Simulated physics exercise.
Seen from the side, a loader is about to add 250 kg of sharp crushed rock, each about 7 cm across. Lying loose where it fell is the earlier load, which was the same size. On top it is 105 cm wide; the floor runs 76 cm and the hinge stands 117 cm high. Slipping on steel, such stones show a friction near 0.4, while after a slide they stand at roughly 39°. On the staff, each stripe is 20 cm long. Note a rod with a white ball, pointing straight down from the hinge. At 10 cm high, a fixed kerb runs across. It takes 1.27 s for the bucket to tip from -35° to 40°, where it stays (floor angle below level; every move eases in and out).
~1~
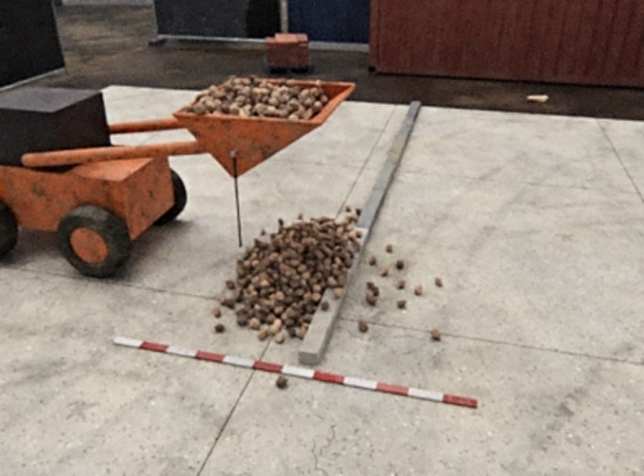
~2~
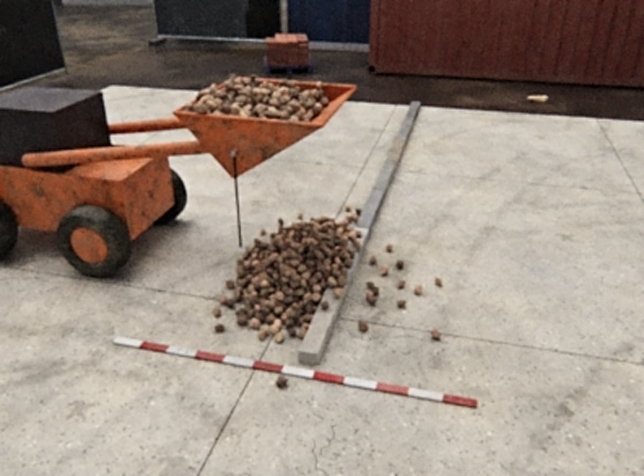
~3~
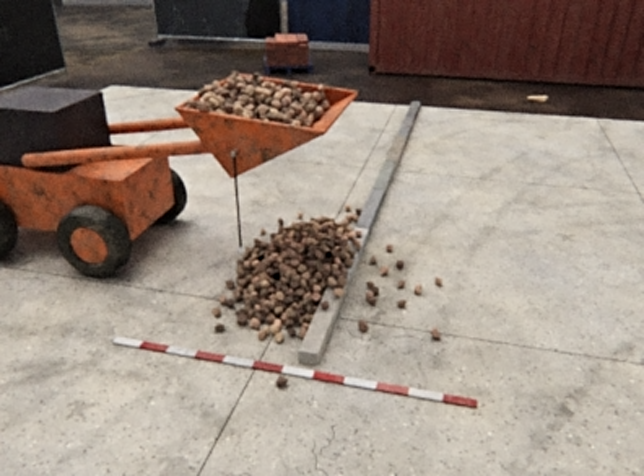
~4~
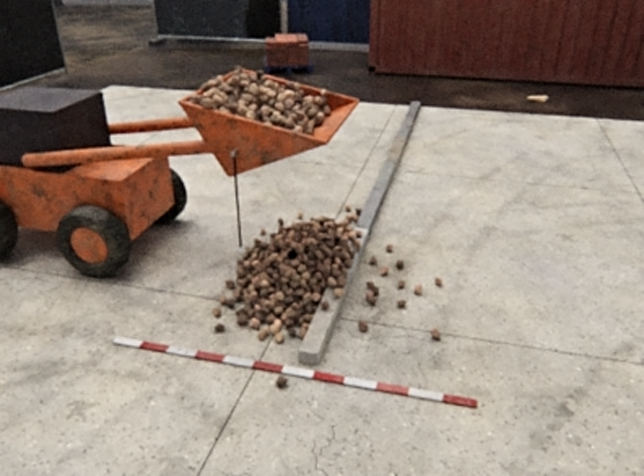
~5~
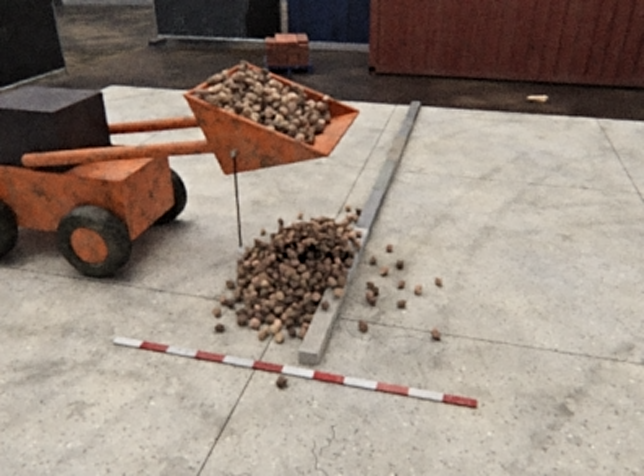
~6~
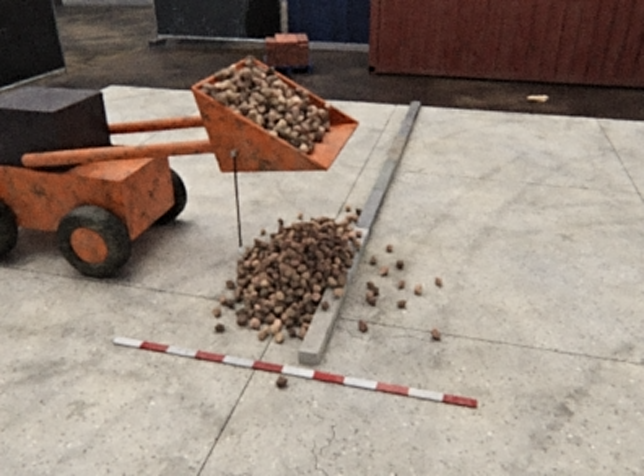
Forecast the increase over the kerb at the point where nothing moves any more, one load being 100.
I would say 82 per cent.
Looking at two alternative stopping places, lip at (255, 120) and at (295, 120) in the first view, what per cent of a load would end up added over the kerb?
The first position would add some 15 per cent, the second some 55.
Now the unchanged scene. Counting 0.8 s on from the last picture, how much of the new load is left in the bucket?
Roughly 50 per cent of its load.
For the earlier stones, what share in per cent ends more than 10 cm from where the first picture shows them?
About 0 per cent.
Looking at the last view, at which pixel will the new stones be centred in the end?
The middle ends up near (380, 269).
Then, 0.4 s after the last picture the floor is at 28°; in per cent of one load, 100 in the bucket, 98 on this side of the kerb, 2 over the kerb; the foremost stones are at (407, 288).
Then, 0.8 s after the last picture the floor is at 40°; in per cent of one load, 52 in the bucket, 139 on this side of the kerb, 9 over the kerb; the foremost stones are at (409, 280).
Then, 1.2 s after the last picture the floor is at 40°; in per cent of one load, 7 in the bucket, 135 on this side of the kerb, 57 over the kerb; the foremost stones are at (442, 300).
Then, 3.6 s after the last picture the floor is at 40°; in per cent of one load, 0 in the bucket, 116 on this side of the kerb, 84 over the kerb; the foremost stones are at (496, 294). Net gain over the kerb, 82.
